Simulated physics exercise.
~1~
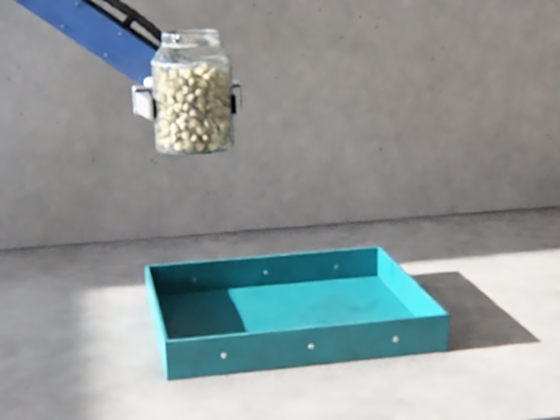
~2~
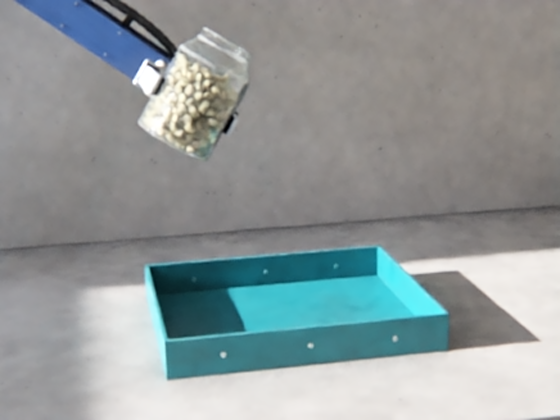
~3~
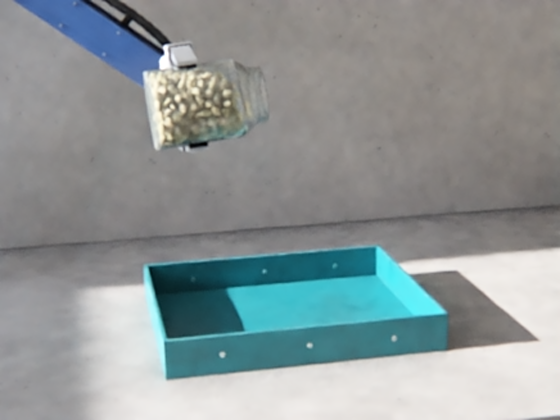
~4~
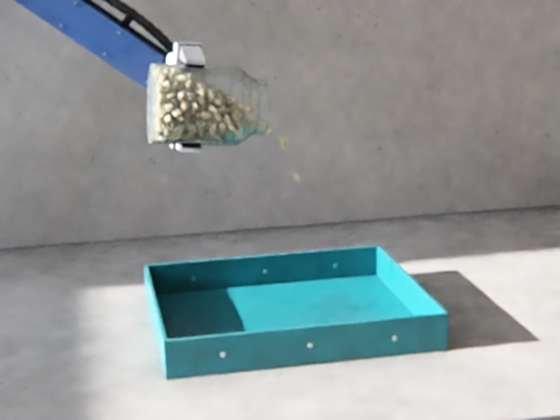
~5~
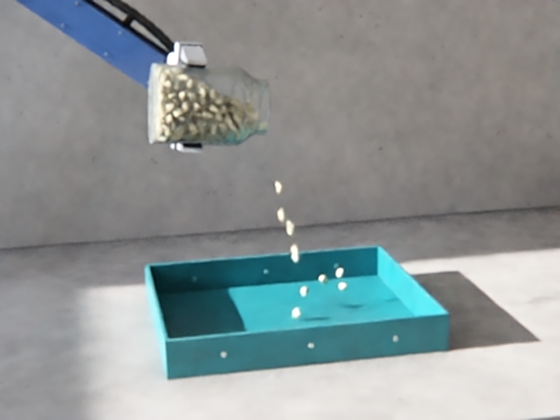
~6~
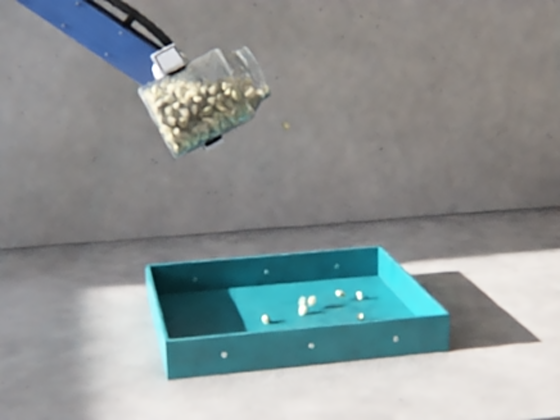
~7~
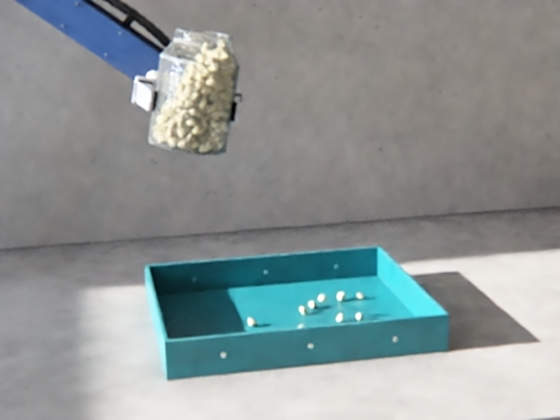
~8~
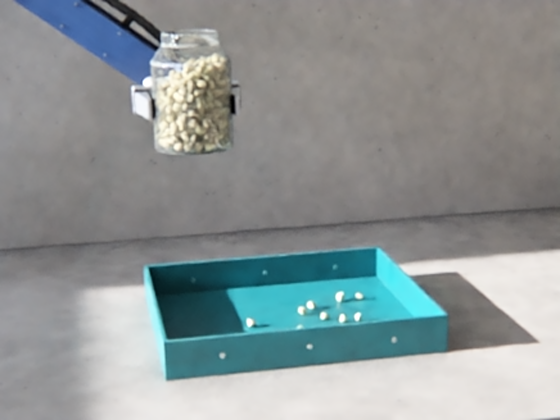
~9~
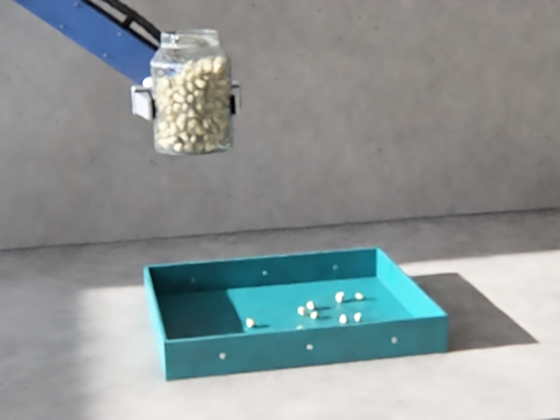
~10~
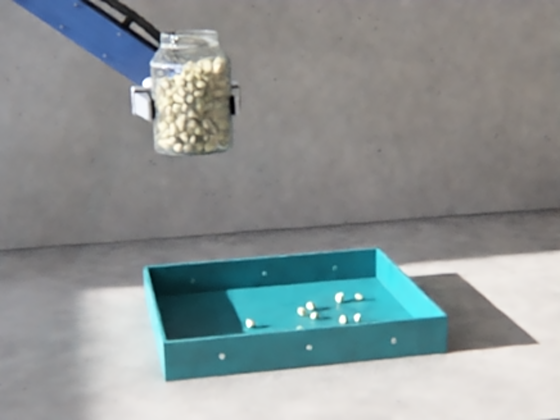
A blue robot arm tipped a glass jar of pale dried beans onto its side above a teal tray, letting a small trickle fall in, then turned it upright again, still nearly full, with a few beans scattered in the tray.
